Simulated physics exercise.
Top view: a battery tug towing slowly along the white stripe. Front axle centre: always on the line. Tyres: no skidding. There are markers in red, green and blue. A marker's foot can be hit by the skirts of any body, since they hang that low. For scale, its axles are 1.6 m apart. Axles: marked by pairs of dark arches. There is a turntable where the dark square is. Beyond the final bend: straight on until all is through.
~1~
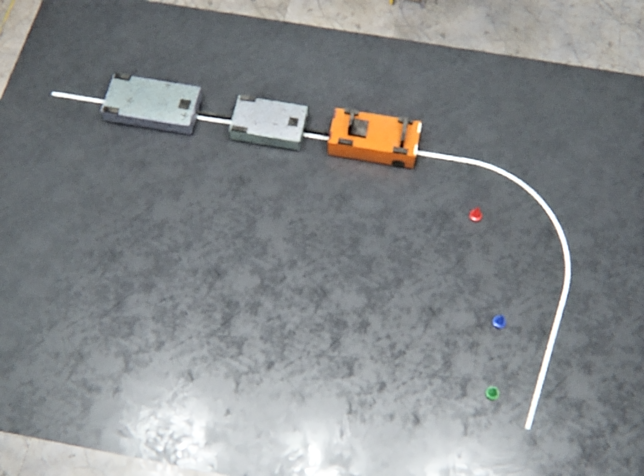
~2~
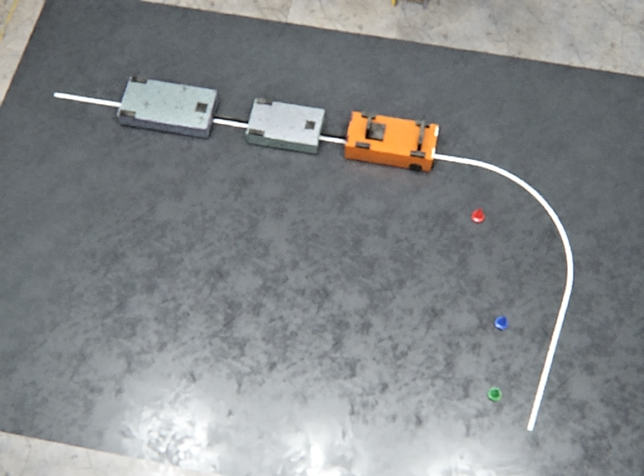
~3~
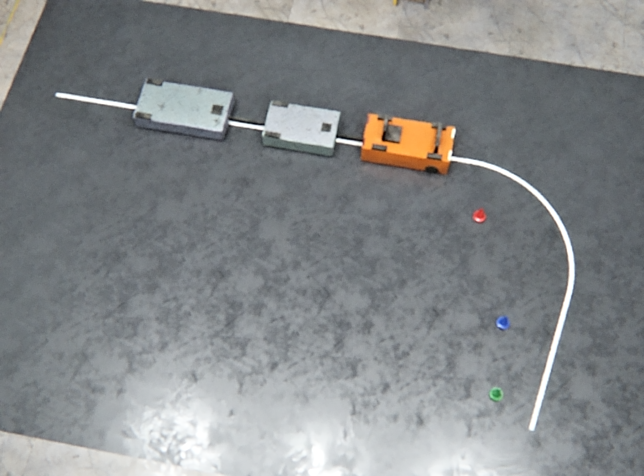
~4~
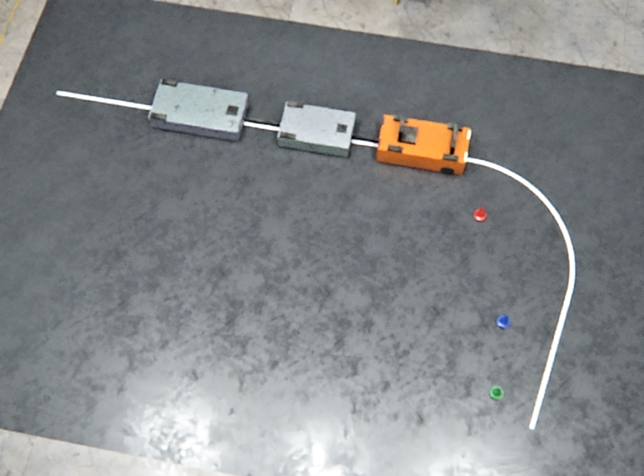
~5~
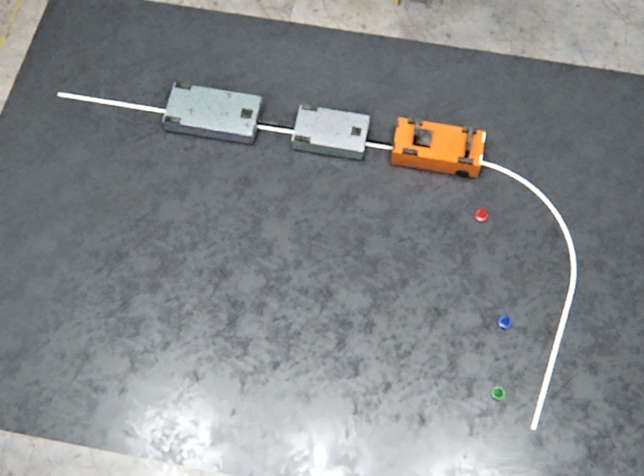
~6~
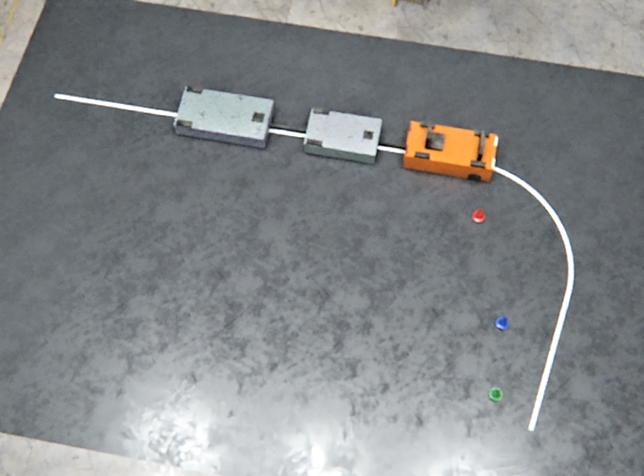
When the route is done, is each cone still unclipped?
Red: No, clipped; green: No, clipped; blue: No, clipped.
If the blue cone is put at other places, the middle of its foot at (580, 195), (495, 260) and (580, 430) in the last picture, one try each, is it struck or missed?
In the first spot it is left alone, in the second contacted, and in the third left alone.
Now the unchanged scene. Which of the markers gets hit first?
That would be red.
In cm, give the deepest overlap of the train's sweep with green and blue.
Green about 10 and blue about 10.
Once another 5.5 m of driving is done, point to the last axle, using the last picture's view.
The axle is about at (354, 133).
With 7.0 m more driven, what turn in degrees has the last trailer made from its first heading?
The last trailer is now at about 5 degrees to its starting heading.
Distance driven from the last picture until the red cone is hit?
9.0 m.
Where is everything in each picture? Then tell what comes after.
Nose (413, 138); last axle (117, 93); still straight; red (476, 214), green (493, 392), blue (500, 321); 2 trailers, in the first picture.
Nose (431, 141); last axle (133, 96); still straight, in the second picture.
Nose (447, 144); last axle (149, 99); still straight, in the third picture.
Nose (463, 145); last axle (164, 99); still straight, in the fourth picture.
Nose (478, 148); last axle (178, 103); still straight, in the fifth picture.
Nose (490, 151); last axle (189, 106); still straight; red (479, 215), green (496, 394), blue (503, 322), in the sixth picture.
After another 3.5 m, the last axle is at (299, 124) of the last picture, on the line.
After another 9.1 m, the last axle is at (451, 162) of the last picture, 50 cm off the line; the second trailer has hit red.
After another 13.9 m, the last axle is at (531, 277) of the last picture, 115 cm off the line; the second trailer has hit blue.
After another 15.9 m, the last axle is at (535, 344) of the last picture, 55 cm off the line; the second trailer has hit green.
After another 17.6 m, the last axle is at (529, 408) of the last picture, 30 cm off the line; 3 of 3 struck in all.
